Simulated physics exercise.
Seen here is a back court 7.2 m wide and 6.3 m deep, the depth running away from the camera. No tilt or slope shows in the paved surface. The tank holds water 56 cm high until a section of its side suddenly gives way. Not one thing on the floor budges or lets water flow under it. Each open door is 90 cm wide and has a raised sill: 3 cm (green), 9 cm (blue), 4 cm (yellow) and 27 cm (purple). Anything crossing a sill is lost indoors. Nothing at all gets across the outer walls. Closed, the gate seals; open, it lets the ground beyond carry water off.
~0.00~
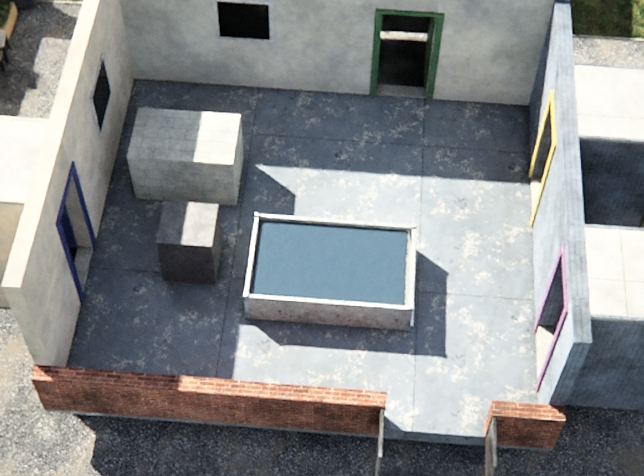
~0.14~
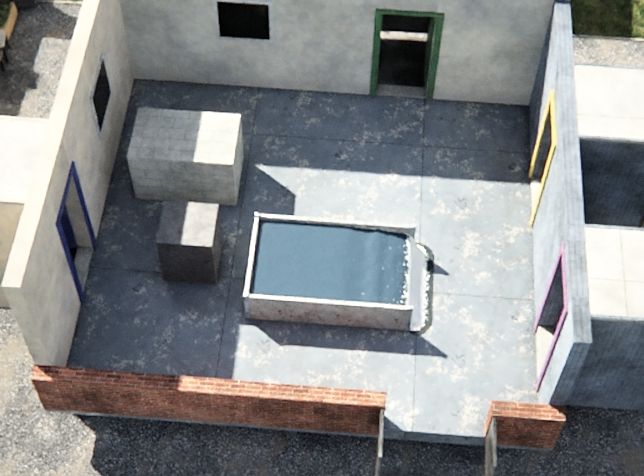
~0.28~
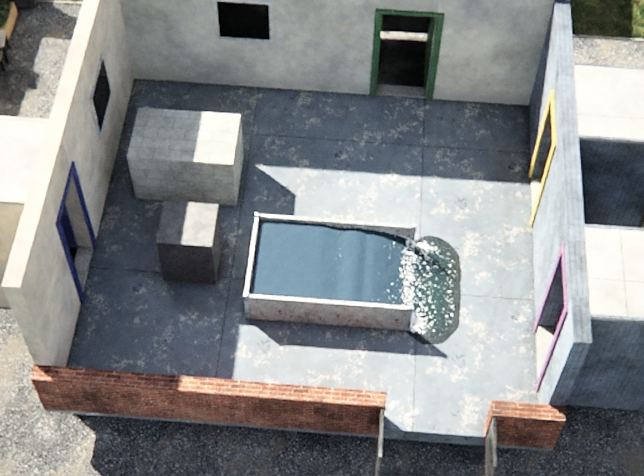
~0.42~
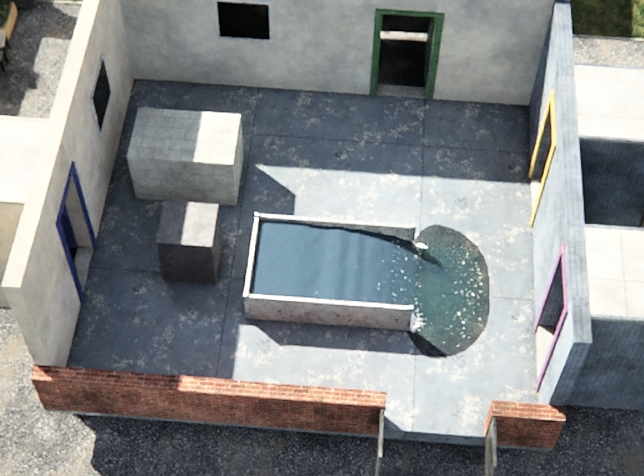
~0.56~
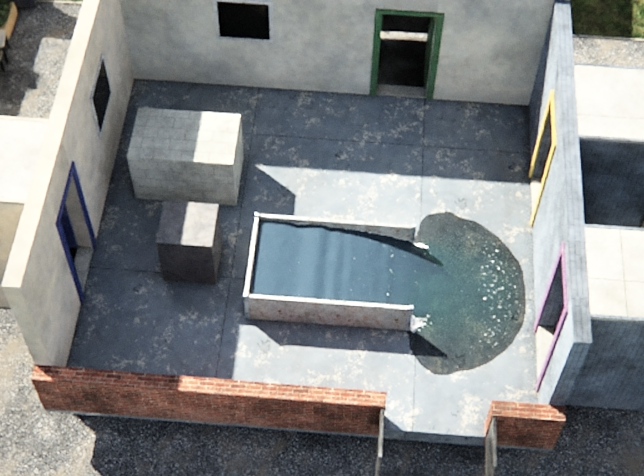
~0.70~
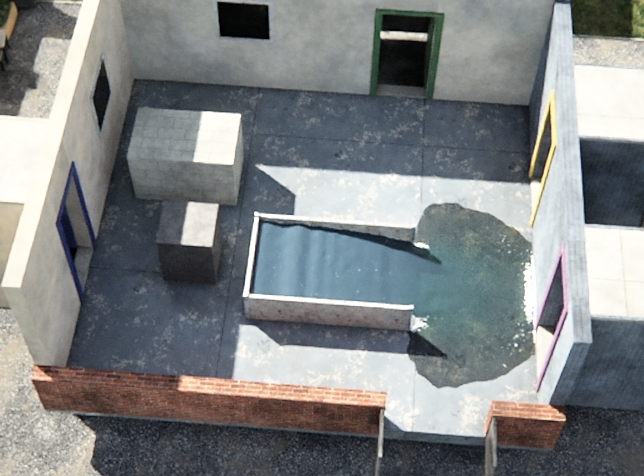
To begin with, a rectangular tank of still water sits in a walled court beside two grey blocks. Water then bursts from the tank's right end in a foaming strip, and spreads across the paving as a widening rounded pool, its far edge reaching the right wall near the pink-framed doorway.
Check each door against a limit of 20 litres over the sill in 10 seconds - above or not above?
At the green door the total will be higher than the limit, at the blue door the total will be lower than the limit, at the yellow door the total will be higher than the limit, at the purple door the total will be lower than the limit.
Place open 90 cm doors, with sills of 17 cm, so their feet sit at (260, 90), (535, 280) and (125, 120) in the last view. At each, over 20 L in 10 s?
In turn: Under, above, below.
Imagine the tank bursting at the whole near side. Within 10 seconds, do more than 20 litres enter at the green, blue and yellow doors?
Green falls short; blue falls short; yellow falls short.
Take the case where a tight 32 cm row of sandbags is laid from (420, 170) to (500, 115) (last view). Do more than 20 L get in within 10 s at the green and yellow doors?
So the green door comes out low enough while the yellow door comes out too high.
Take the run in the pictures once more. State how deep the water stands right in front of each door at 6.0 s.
In cm: Green 6, blue 0, yellow 5, purple 10.
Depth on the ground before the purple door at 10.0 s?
It's about 4.5 cm.
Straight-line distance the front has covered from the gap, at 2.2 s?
That's near 4.4 m in a straight line.
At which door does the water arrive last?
It's the blue door that comes last.
After 1.4 s water covers 15 % of the floor and is deepest (34 cm) near (528, 301); green door not reached, blue door not reached, yellow door 8 cm at the sill, 0 L in, purple door 23 cm at the sill, 0 L in.
After 2.2 s water covers 20 % of the floor and is deepest (37 cm) near (531, 414); green door not reached, blue door not reached, yellow door 12 cm at the sill, 15 L in, purple door 24 cm at the sill, 0 L in.
After 3.5 s water covers 40 % of the floor and is deepest (26 cm) near (531, 425); green door 6 cm at the sill, 0 L in, blue door not reached, yellow door 9 cm at the sill, 48 L in, purple door 20 cm at the sill, 0 L in.
After 6.0 s water covers 70 % of the floor and is deepest (12 cm) near (523, 135); green door 6 cm at the sill, 21 L in, blue door not reached, yellow door 5 cm at the sill, 67 L in, purple door 10 cm at the sill, 0 L in.
After 10.0 s water covers 95 % of the floor and is deepest (8 cm) near (103, 214); green door 5 cm at the sill, 37 L in, blue door 4 cm at the sill, 0 L in, yellow door 4 cm at the sill, 70 L in, purple door 4 cm at the sill, 0 L in.
